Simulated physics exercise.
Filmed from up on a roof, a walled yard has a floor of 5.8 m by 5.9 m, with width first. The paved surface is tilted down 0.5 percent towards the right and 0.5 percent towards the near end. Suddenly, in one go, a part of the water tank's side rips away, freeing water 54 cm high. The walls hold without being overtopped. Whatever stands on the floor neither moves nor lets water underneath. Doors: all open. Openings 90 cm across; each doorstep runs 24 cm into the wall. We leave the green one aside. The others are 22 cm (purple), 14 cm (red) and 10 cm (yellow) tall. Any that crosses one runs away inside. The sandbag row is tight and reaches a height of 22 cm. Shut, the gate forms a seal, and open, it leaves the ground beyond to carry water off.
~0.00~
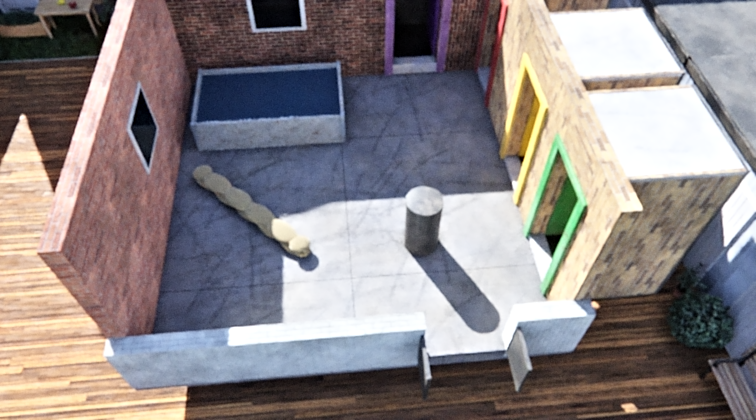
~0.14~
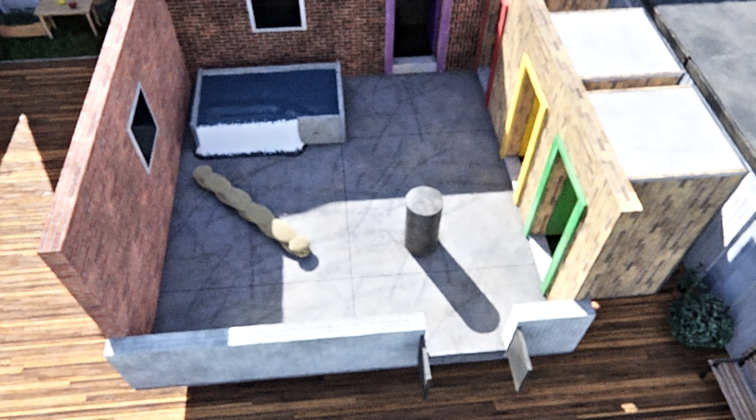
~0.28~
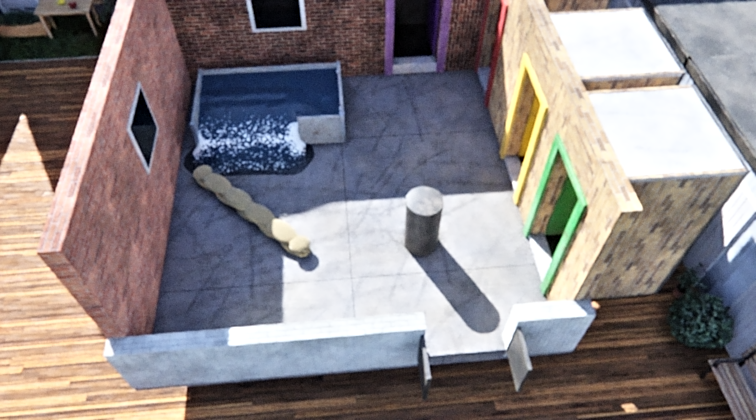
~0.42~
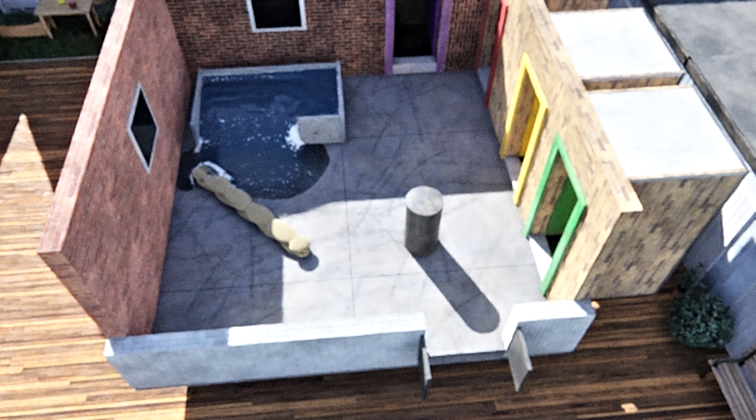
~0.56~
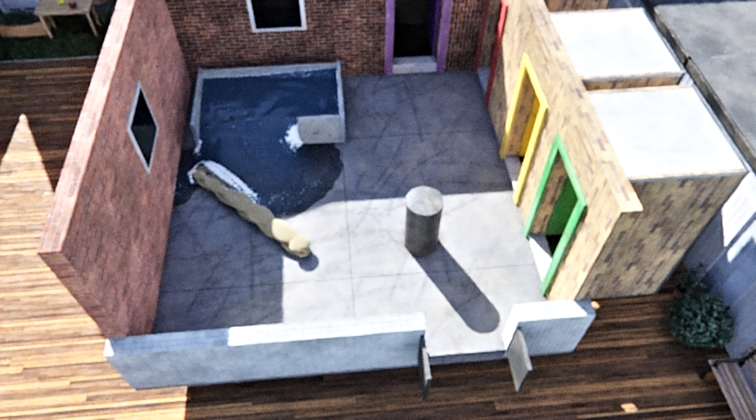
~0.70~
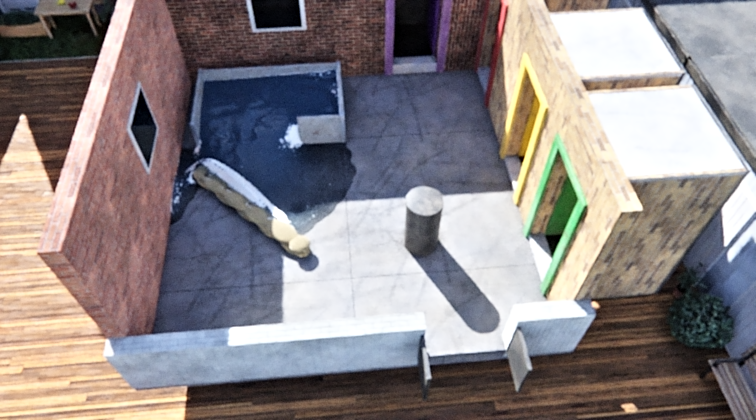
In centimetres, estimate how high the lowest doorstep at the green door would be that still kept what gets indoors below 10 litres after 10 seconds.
It comes to roughly 9.5 cm.
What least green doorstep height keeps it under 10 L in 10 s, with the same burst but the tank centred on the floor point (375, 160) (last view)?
Then it needs to be around 10.0 cm high.
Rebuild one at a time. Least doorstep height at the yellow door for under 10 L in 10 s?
For yellow, a step near 10.5 cm.
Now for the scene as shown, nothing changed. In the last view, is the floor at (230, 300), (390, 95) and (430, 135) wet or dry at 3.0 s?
Status: Submerged / clear / clear.
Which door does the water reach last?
The purple one.
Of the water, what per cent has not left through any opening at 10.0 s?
Some 78 per cent remains.
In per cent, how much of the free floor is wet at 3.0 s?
Roughly 60 percent.
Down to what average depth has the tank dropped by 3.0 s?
It averages near 16 cm.
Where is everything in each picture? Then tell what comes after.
The first picture shows still water, 54 cm deep, in the water tank at (270, 96); the green door at (551, 223) is dry.
In the second picture, the gap is at (250, 139), the front 0.2 m out at (282, 153); the back of the water tank holds 54 cm.
In the third picture, water pours out at (251, 140) and has run 0.7 m, to (258, 172); about 10 cm deep outside, 54 cm at the back.
In the fourth picture, the front is at (264, 195), 1.2 m from the gap at (251, 140); 2.3 m2 of floor is wet, 47 cm left at the back.
In the fifth picture, the gap is at (251, 140), the front 1.7 m out at (274, 220); the back of the water tank holds 45 cm.
In the sixth picture, the gap is at (251, 140), the front 2.0 m out at (292, 233); the back of the water tank holds 46 cm; the green door at (551, 223), 5.4 m from the gap, is still 3.5 m from the nearest water.
After 1.4 s water covers 25 % of the floor, deepest (38 cm) near (220, 174); it has not reached the green door.
After 3.0 s water covers 60 % of the floor, deepest (21 cm) near (179, 169); it has not reached the green door.
After 10.0 s water covers 90 % of the floor, deepest (10 cm) near (491, 122); 5 cm at the green door, 5 litres in over its 11 cm doorstep.
At the green door as built, the water arrived by 3.2 s and peaked near 14 cm at 6.6 s.
With a doorstep of 8 cm, 21 litres would have come in within the 10 s; with 10.5 cm, 6 litres. So under 10 litres takes about 9.5 cm.
